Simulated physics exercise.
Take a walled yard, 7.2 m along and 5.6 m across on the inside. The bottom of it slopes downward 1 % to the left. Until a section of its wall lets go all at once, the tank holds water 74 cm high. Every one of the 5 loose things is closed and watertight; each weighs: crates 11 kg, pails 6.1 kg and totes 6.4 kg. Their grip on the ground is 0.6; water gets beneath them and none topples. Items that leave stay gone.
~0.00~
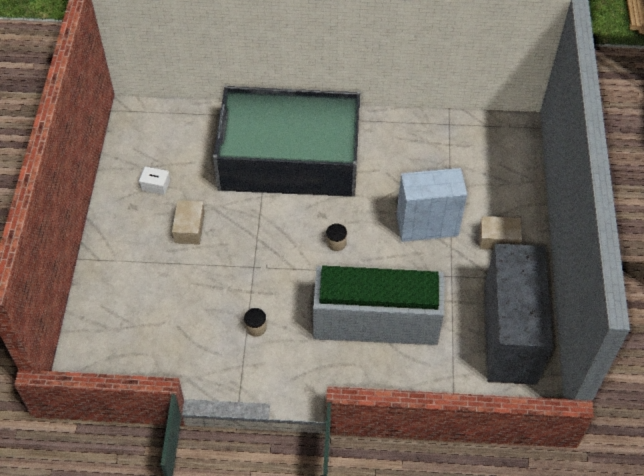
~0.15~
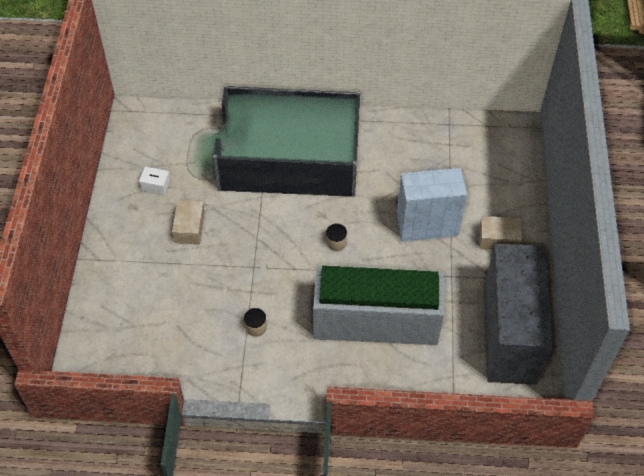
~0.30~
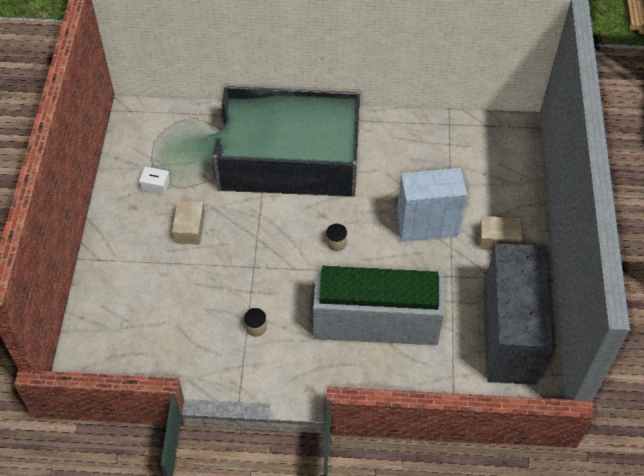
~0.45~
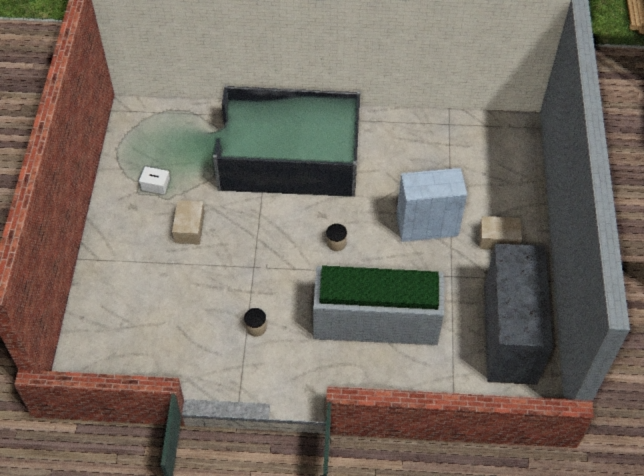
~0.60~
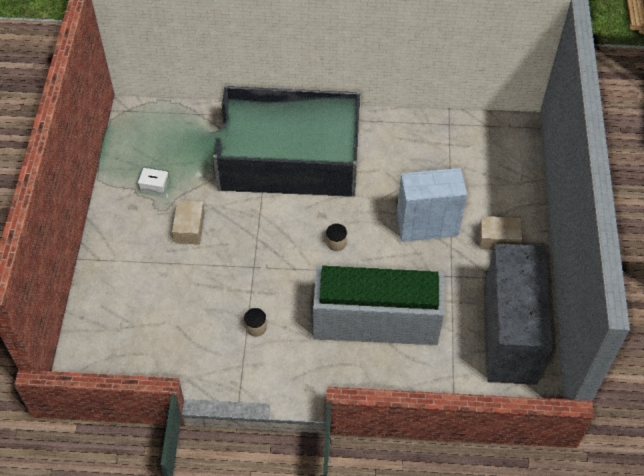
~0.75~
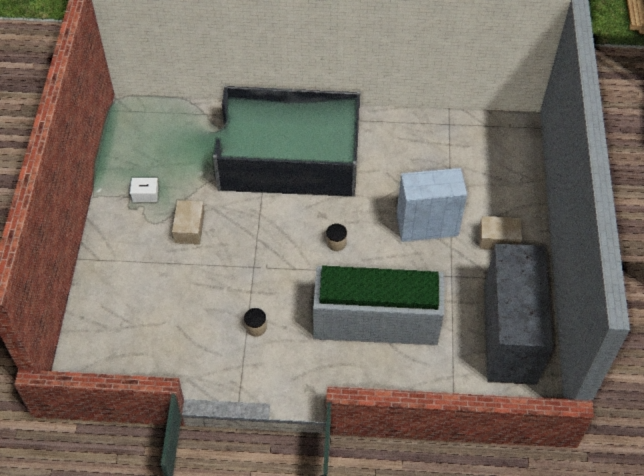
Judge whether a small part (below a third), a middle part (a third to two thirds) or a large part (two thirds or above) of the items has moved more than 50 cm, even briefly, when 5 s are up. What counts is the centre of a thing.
A small part has.
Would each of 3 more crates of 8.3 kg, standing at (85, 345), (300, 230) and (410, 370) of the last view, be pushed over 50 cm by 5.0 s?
Order as listed: Beyond half a metre / inside half a metre / inside half a metre.
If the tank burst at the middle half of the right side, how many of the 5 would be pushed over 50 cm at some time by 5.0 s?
The count would be 1.
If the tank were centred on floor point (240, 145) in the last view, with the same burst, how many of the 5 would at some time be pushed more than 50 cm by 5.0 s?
So the tally would be 0.
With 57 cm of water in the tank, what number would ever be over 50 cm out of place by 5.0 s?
Then the count would be 1.
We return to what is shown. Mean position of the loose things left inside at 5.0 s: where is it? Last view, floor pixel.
It sits at about (321, 259).
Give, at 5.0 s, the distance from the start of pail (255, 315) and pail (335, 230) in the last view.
0 cm and 0 cm.
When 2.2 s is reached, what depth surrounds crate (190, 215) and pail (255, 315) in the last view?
First about 0 cm, second about 0 cm.
After 1.1 s 1 of 5 are over 50 cm from their spots; 0 afloat.
After 2.2 s 1 of 5 are over 50 cm from their spots; 0 afloat.
After 3.5 s 1 of 5 are over 50 cm from their spots; 1 afloat.
After 5.0 s 1 of 5 are over 50 cm from their spots, and 1 have been at some point; 0 afloat.
